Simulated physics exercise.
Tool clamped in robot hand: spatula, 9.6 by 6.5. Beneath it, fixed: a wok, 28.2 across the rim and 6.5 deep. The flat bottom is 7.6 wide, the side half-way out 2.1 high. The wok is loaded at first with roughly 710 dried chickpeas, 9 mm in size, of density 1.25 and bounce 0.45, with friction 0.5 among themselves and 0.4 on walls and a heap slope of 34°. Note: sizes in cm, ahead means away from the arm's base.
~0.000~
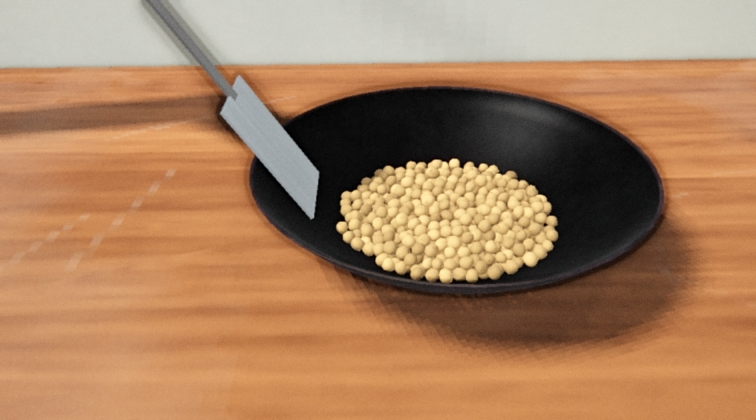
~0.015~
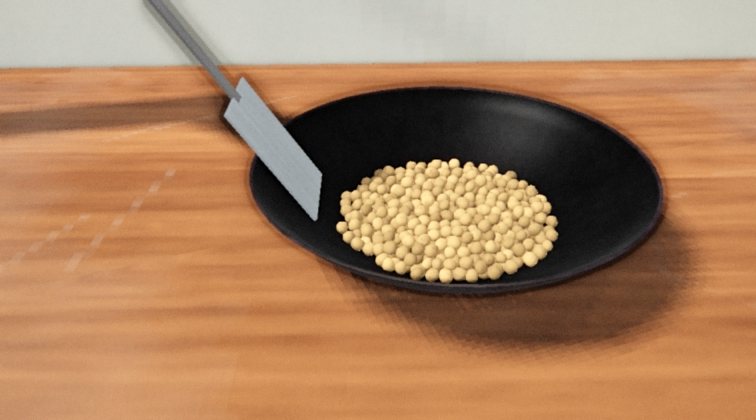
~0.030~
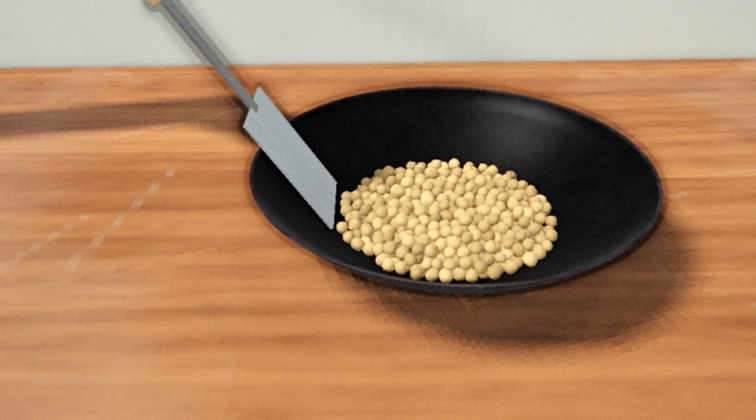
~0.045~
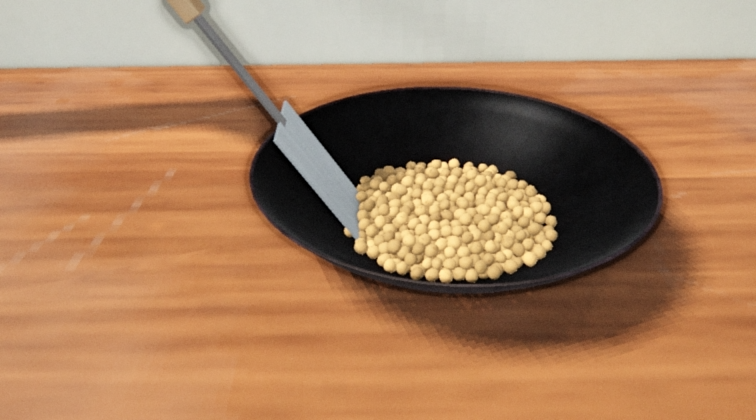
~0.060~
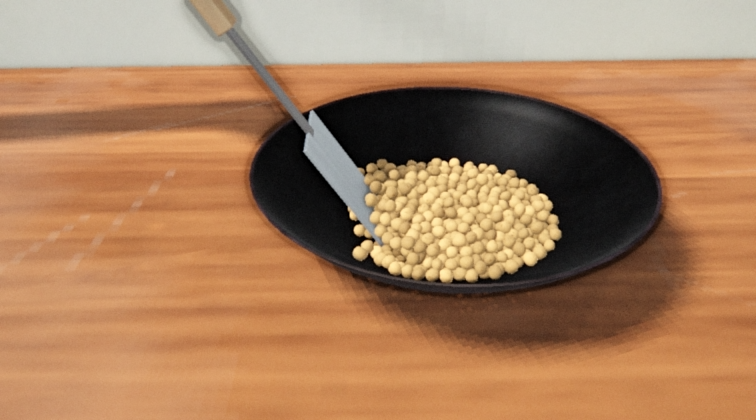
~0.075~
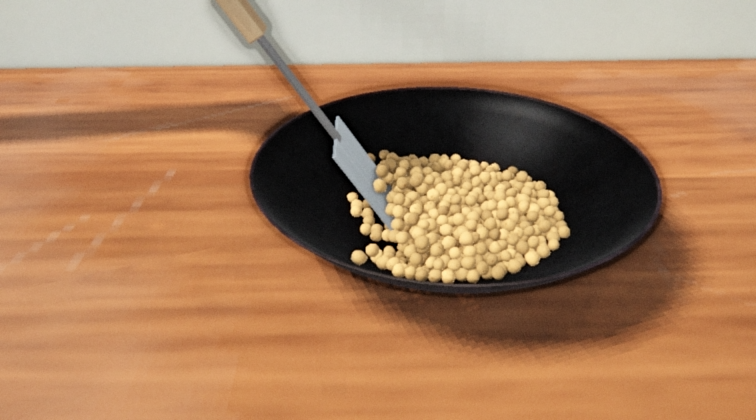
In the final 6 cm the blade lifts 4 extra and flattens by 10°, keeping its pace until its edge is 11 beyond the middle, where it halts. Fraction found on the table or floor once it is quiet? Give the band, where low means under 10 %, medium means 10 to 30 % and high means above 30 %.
Band: High.
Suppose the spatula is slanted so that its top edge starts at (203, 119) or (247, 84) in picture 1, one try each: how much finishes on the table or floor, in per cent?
Close to 40 and 40 percent respectively.
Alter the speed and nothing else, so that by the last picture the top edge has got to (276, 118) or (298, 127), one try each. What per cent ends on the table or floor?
Try one roughly 15 per cent; try two roughly 25 per cent.
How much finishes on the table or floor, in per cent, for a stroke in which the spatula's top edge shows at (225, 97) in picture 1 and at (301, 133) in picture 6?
It works out to about 30 %, more or less.
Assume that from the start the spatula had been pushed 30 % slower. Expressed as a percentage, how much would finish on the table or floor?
Roughly 30 in a hundred.
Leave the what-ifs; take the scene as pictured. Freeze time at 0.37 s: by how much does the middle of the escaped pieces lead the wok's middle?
I reckon roughly 32 centimetres.
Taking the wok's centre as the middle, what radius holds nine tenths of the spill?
95 centimetres, give or take.
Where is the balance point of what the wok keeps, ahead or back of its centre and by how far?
3.0 cm ahead.
After 0.11 s, sloping 57°, highest piece 8 above the table; 709 in the wok.
After 0.15 s, sloping 55°, highest piece 13 above the table; 708 in the wok, 1 on the blade or in flight.
After 0.37 s, sloping 47°, highest piece 25 above the table; 437 in the wok, 87 on the table or floor, 185 on the blade or in flight.
After 1.42 s, sloping 47°, highest piece 5 above the table; 437 in the wok, 272 on the table or floor.
In the end, 437 in the wok, 272 on the table or floor. That is 38 % on the table or floor.
